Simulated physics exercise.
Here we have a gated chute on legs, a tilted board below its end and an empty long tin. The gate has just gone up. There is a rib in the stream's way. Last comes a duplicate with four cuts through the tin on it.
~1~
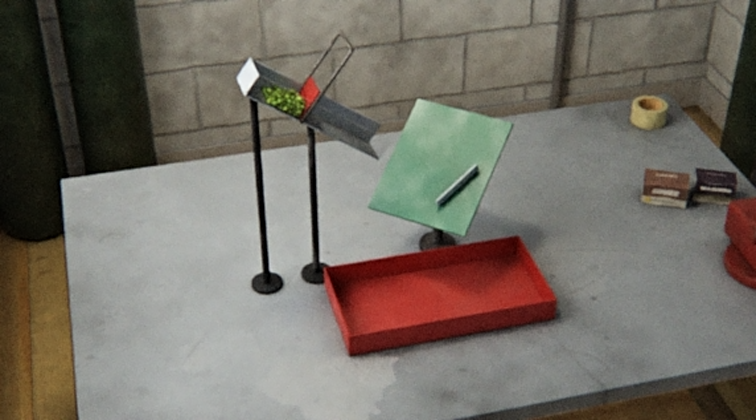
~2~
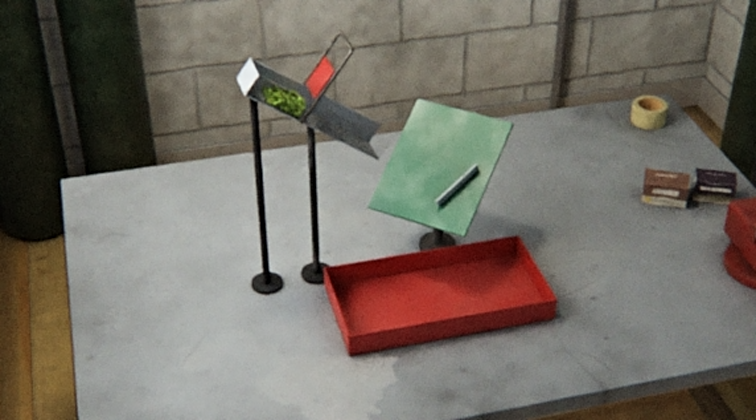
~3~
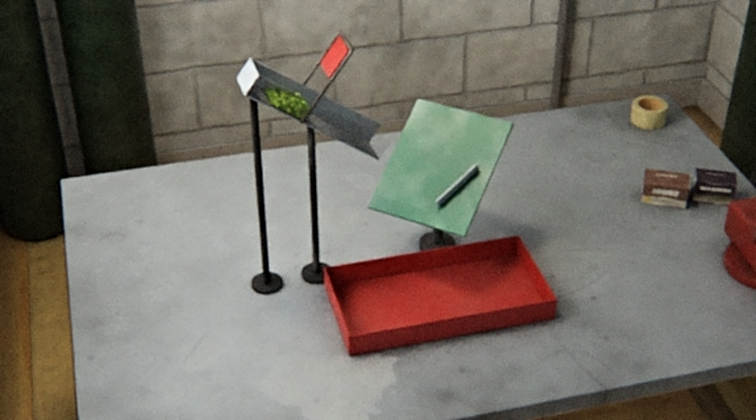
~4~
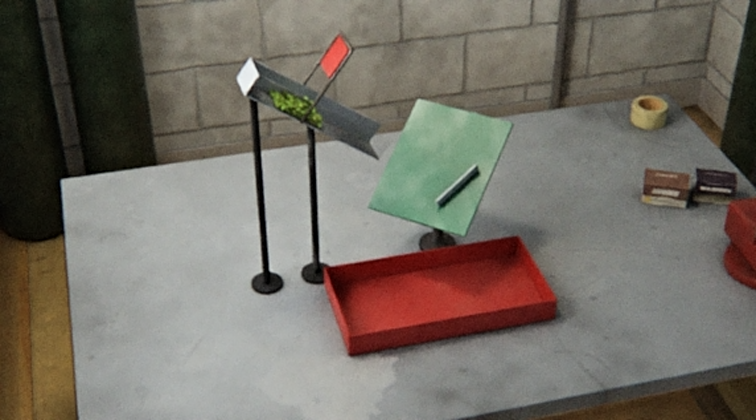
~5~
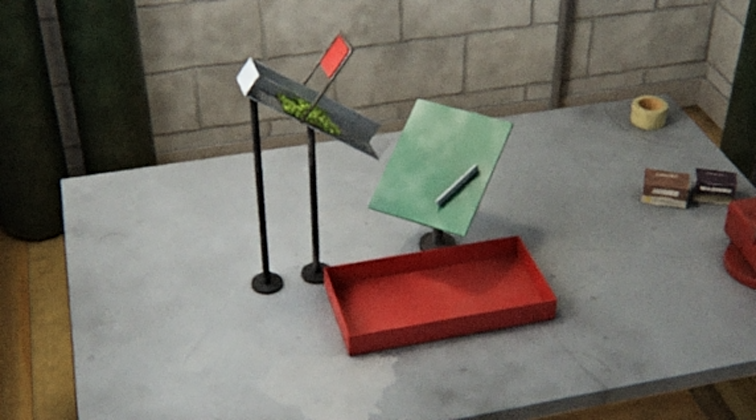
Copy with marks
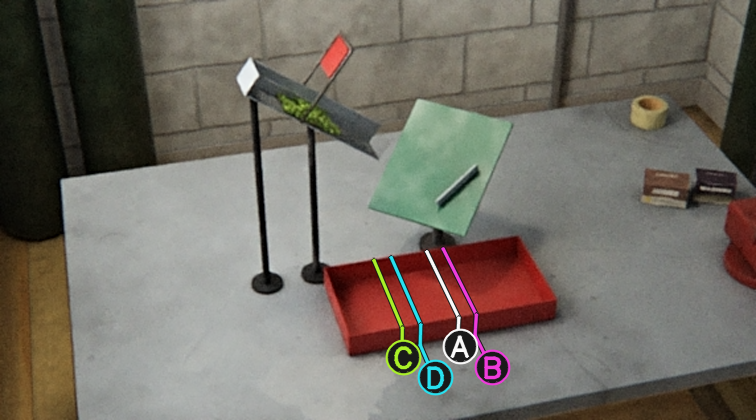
The footage shows a red gate rising on a raised, sloping grey chute above a table with a tilted green board and an empty red tray, after which a clump of small green peas slides rightward down the chute.
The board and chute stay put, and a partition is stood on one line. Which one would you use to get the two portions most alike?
D.
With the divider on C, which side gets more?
The right side.
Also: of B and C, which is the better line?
That is line C.
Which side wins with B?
The left side.
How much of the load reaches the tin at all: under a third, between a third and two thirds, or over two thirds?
Over two thirds.
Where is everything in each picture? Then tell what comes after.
Load behind the gate near (288, 102), dried peas; lip of the chute near (374, 151), sloping fairly steeply, in the first picture.
Middle of the board near (440, 165), tilted fairly steeply; middle of its low edge near (415, 221); of its high edge near (465, 111), in the second picture.
Front corners of the tin near (349, 336) and (556, 299), empty; front of the load near (307, 111), in the third picture.
Middle of the load near (301, 109); its front near (319, 121), close to a quarter of the way to the lip; rib from (476, 164) to (436, 202), in the fourth picture.
Middle of the load near (309, 112); its front near (337, 130), close to half of the way to the lip, in the fifth picture.
On the marked copy, line A crosses the front rim at (458, 317); line B crosses the front rim at (475, 313); line C crosses the front rim at (402, 327); line D crosses the front rim at (420, 323).
If A is chosen, of what is caught, the whole lot on the left of the divider, none at all on the right.
If B is chosen, of what is caught, the whole lot on the left of the divider, none at all on the right.
If C is chosen, of what is caught, a small share on the left of the divider, the bulk on the right.
If D is chosen, of what is caught, close to half on the left of the divider, close to half on the right.
